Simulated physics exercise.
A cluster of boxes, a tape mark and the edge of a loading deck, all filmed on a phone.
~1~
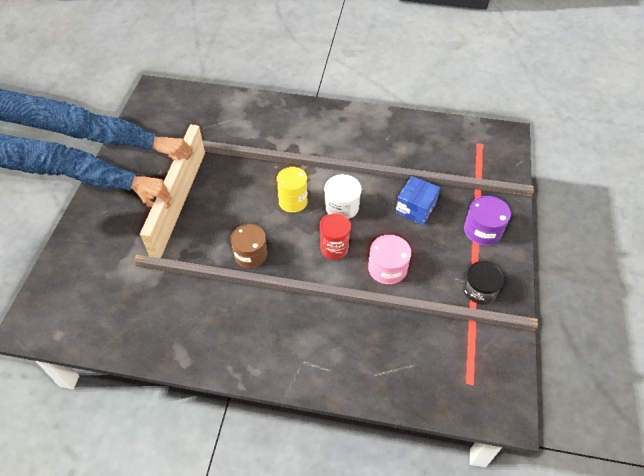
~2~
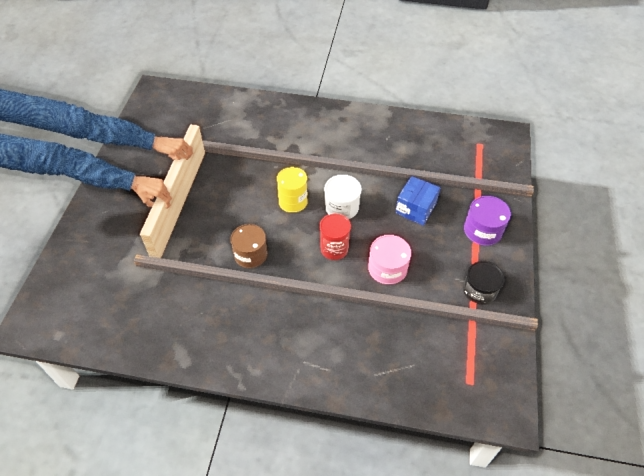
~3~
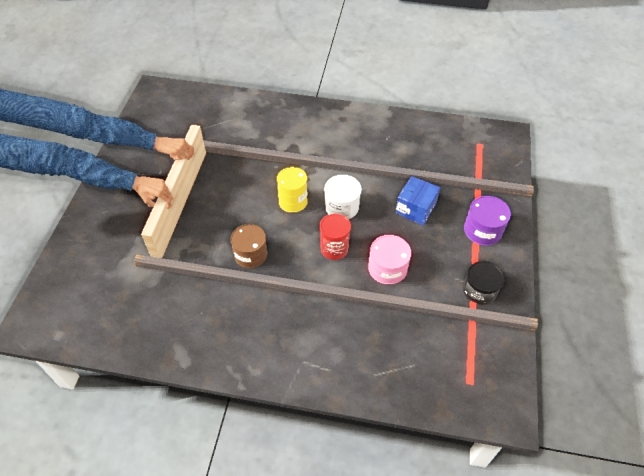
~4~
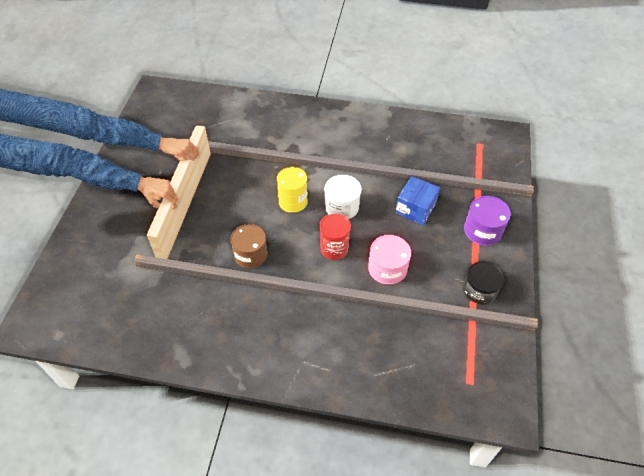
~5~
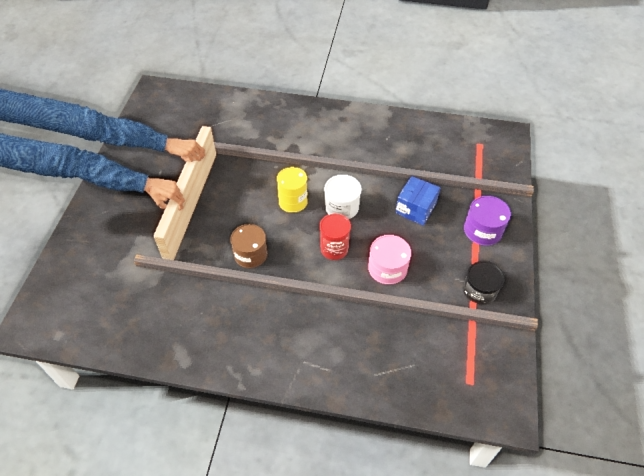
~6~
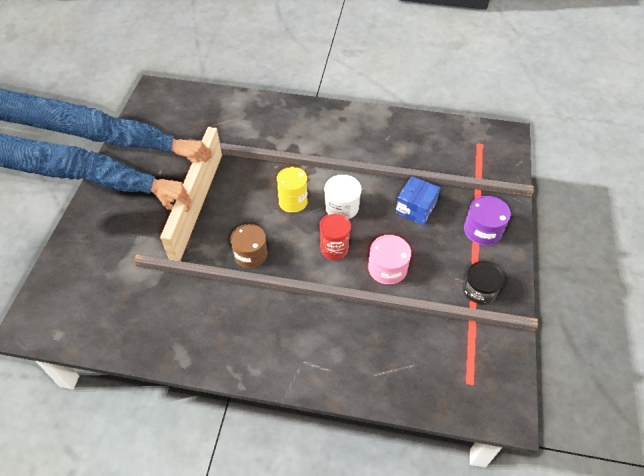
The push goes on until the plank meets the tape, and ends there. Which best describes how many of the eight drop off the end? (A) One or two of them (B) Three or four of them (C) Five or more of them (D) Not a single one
A, one or two of them.
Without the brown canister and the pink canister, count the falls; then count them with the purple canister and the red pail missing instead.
The answer is 1 and then 0.
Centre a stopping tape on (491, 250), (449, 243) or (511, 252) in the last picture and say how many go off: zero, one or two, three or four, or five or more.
Either three or four; either one or two; three to four.
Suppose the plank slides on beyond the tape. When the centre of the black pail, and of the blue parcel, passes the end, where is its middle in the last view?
Points: About (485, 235) and about (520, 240).
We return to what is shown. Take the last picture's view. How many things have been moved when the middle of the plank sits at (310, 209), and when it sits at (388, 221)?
At first I count 4, and then 6.
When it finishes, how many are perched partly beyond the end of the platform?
The count is 3.
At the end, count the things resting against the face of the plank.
Total: 4.
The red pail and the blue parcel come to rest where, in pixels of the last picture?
You'll find the first one at (494, 250) and the second at (496, 196).
Soon after, none off yet; purple canister at rest near (487, 221); black pail at rest near (483, 283); blue parcel at rest near (418, 201).
At rest, the number that fall off is one or two; fallen, purple canister.
